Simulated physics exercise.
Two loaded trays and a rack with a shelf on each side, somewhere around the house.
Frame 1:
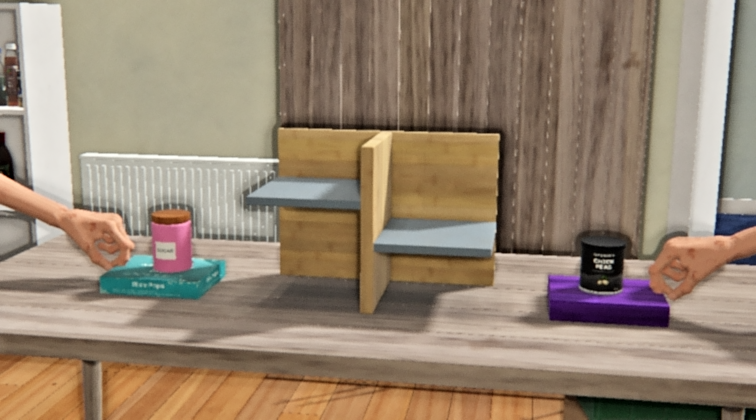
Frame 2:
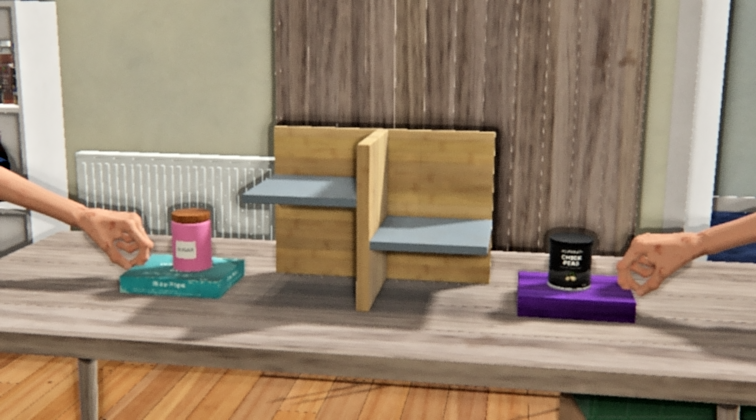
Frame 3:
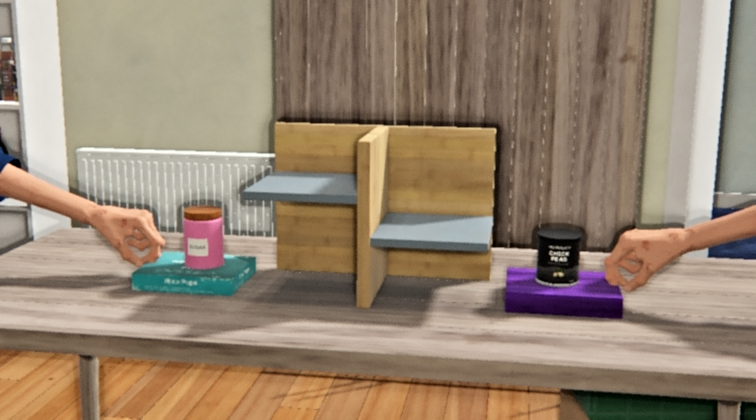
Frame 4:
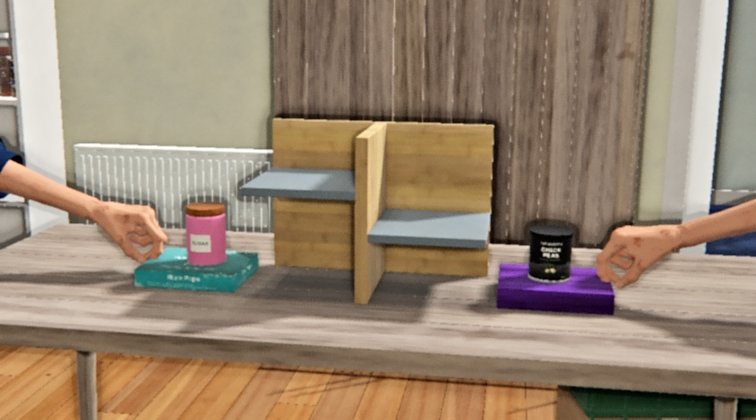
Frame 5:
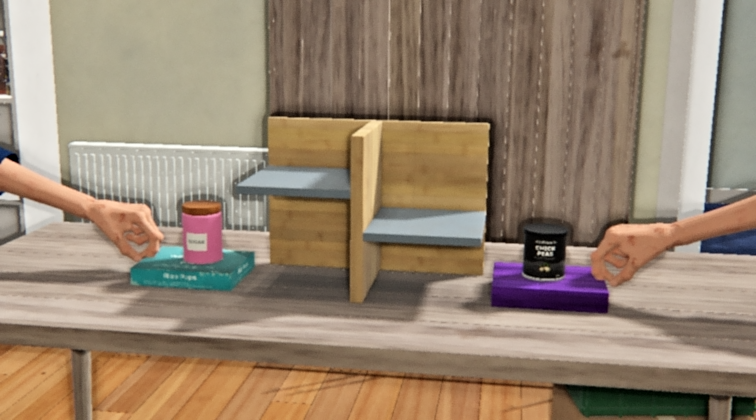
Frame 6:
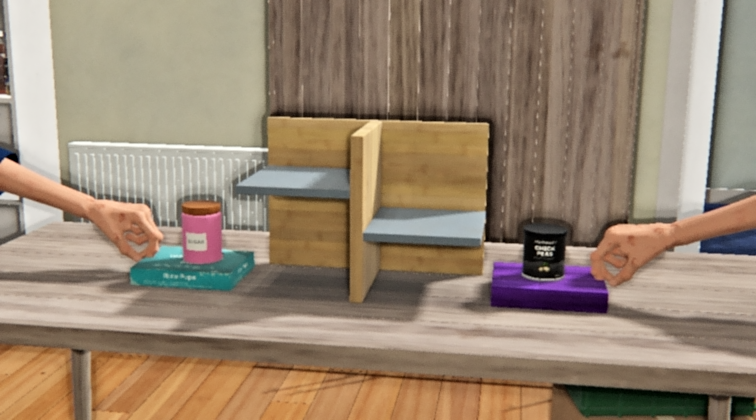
To begin with, two hands slide a turquoise packet carrying a pink jar and a purple board carrying a black pot inward along a table, toward a wooden rack with grey shelves. The movement then shrinks to a slight shift, and by the end the hands and objects are nearly still.
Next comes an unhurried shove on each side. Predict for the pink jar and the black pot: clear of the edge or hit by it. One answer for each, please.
Prediction: Pink jar: Clear; black pot: Hit.
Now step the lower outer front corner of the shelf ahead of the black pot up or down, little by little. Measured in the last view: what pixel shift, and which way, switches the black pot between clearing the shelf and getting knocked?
Up, by 8 pixels.
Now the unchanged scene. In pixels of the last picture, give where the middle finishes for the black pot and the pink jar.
About (528, 275) and (311, 237).
Then, 1.14 s on from there, pink jar riding along near (247, 234); black pot pushed back on its carrier near (504, 250).
Then, 1.72 s on from there, pink jar riding along near (276, 236); black pot turned 34° from its first pose near (497, 252).
Then, 1.90 s on from there, pink jar riding along near (285, 236); black pot turned 67° from its first pose near (516, 267).
In the end, the pink jar rides in untouched, near (310, 237); the black pot gets scraped off its spot, near (528, 275).
